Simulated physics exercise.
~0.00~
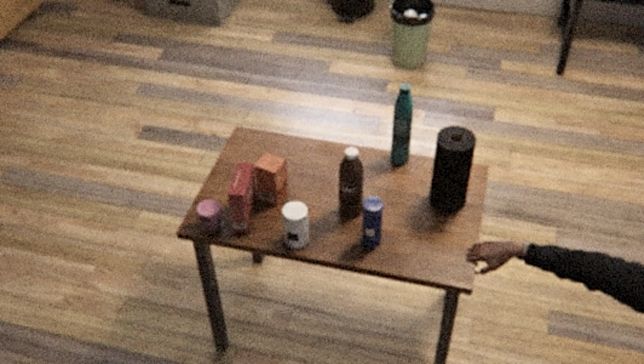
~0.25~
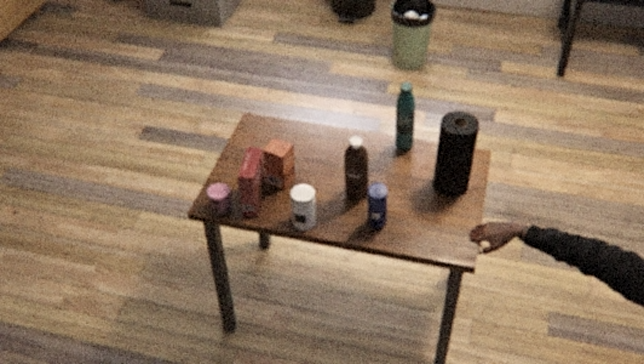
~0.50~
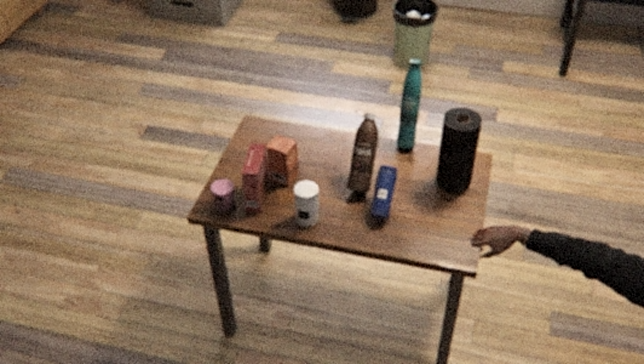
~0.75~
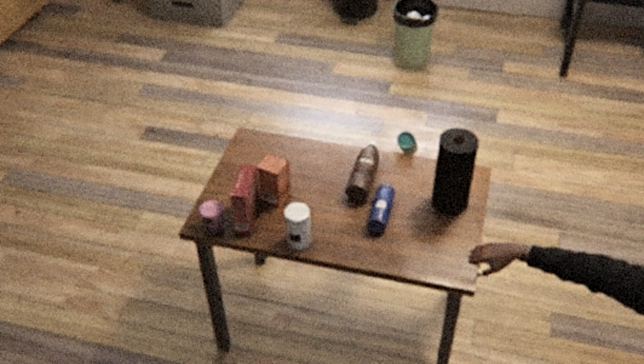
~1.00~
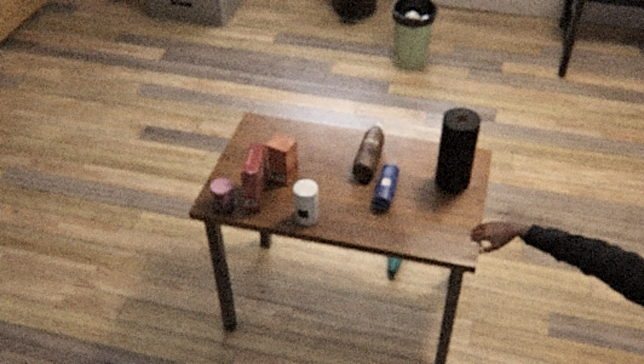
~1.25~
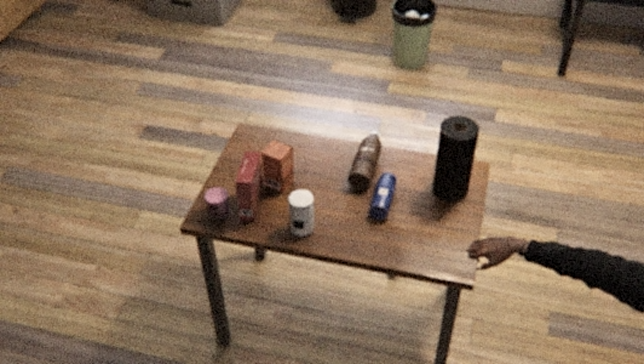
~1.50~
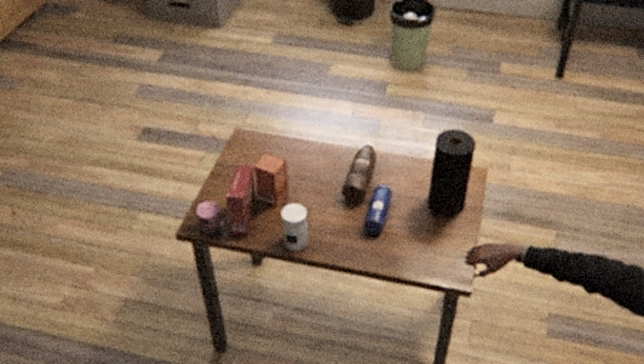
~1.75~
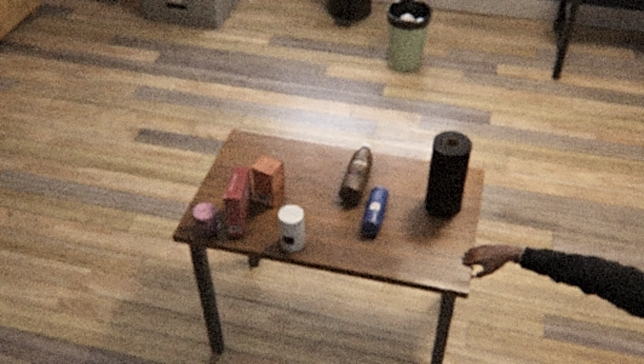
A hand at the right edge of a small wooden table jolted it back and forth, and the tall turquoise bottle tipped off the far side to the floor while the brown bottle and blue container toppled, leaving the other items standing on top.
